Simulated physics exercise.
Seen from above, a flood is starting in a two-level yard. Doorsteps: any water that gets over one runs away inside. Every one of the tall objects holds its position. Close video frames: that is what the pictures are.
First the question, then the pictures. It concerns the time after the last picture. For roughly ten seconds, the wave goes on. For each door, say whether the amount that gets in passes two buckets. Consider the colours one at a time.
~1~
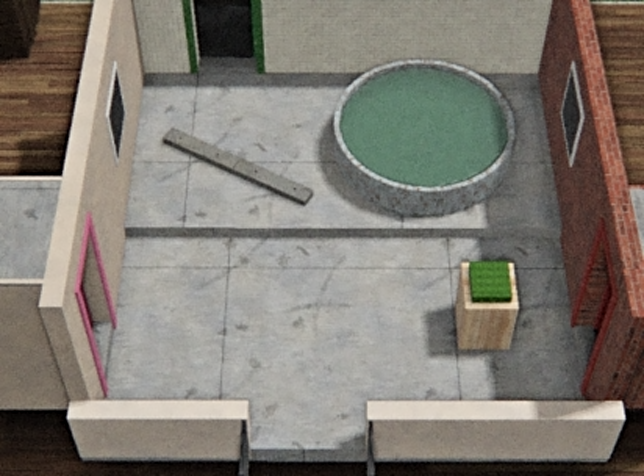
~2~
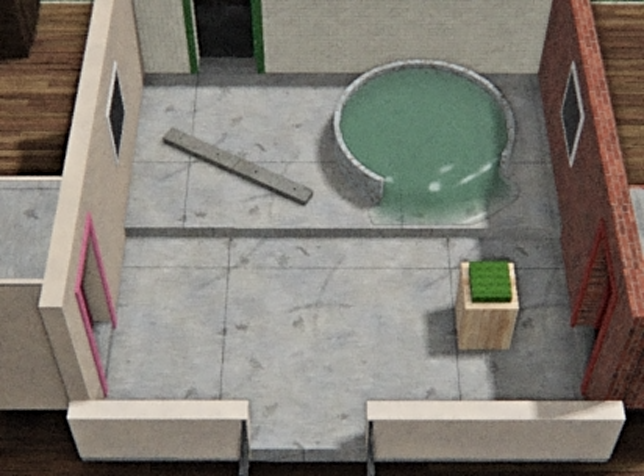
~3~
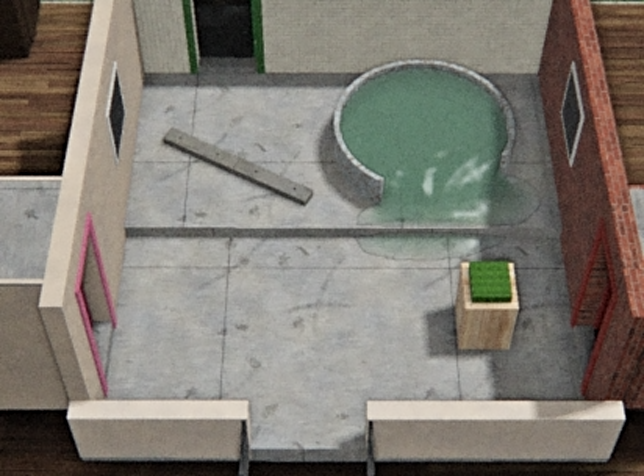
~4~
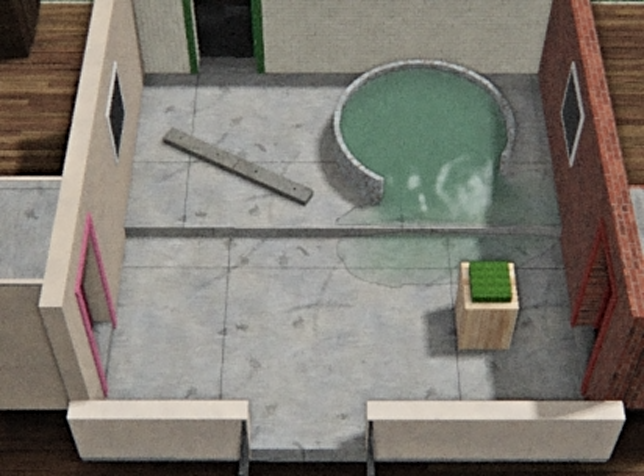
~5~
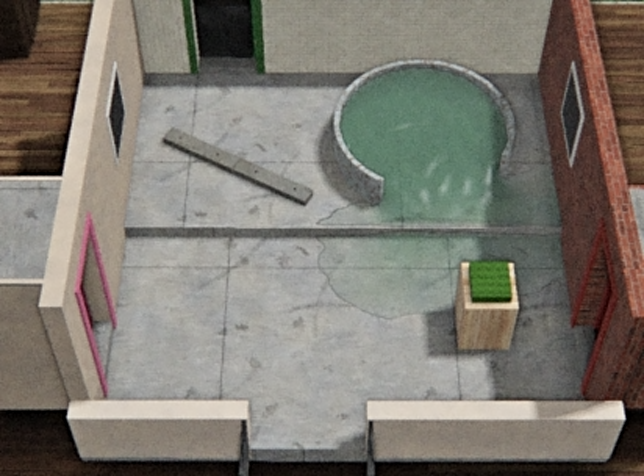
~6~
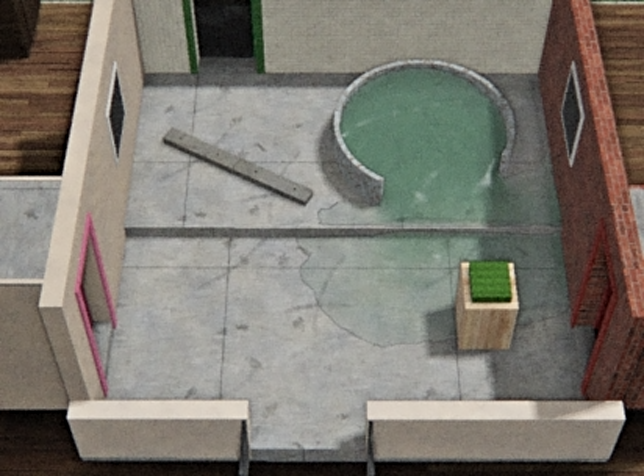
Pink door: No, green door: No, red door: Yes.
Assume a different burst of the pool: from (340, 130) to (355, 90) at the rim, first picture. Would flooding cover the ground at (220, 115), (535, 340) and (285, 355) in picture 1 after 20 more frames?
Submerged, bone-dry, bone-dry.
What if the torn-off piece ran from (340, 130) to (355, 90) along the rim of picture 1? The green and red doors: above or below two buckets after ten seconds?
As for the green door, it overshoots; as for the red door, it sits short of it.
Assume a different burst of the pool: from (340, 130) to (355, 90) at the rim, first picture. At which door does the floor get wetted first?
The one in green.
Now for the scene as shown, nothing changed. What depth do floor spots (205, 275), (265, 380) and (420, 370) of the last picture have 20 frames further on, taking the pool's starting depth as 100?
The depths come to near 0, 6 and 25 per cent respectively.
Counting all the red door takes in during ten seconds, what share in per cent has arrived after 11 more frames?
Around 20 in a hundred.
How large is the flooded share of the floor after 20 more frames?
About 40 in a hundred.
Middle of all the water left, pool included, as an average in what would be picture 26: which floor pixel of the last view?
Roughly (444, 274).
A moment on, water covers 35 % of the floor; the pink door not reached, the green door not reached, the red door wet at the sill, nothing in.
Next, water covers 40 % of the floor; the pink door not reached, the green door not reached, the red door under two buckets in.
Then, water covers 40 % of the floor; the pink door not reached, the green door not reached, the red door over two buckets in.
Later, water covers 65 % of the floor; the pink door wet at the sill, nothing in, the green door not reached, the red door over two buckets in.
In the end, water covers 65 % of the floor; the pink door wet at the sill, nothing in, the green door not reached, the red door far over two buckets in.
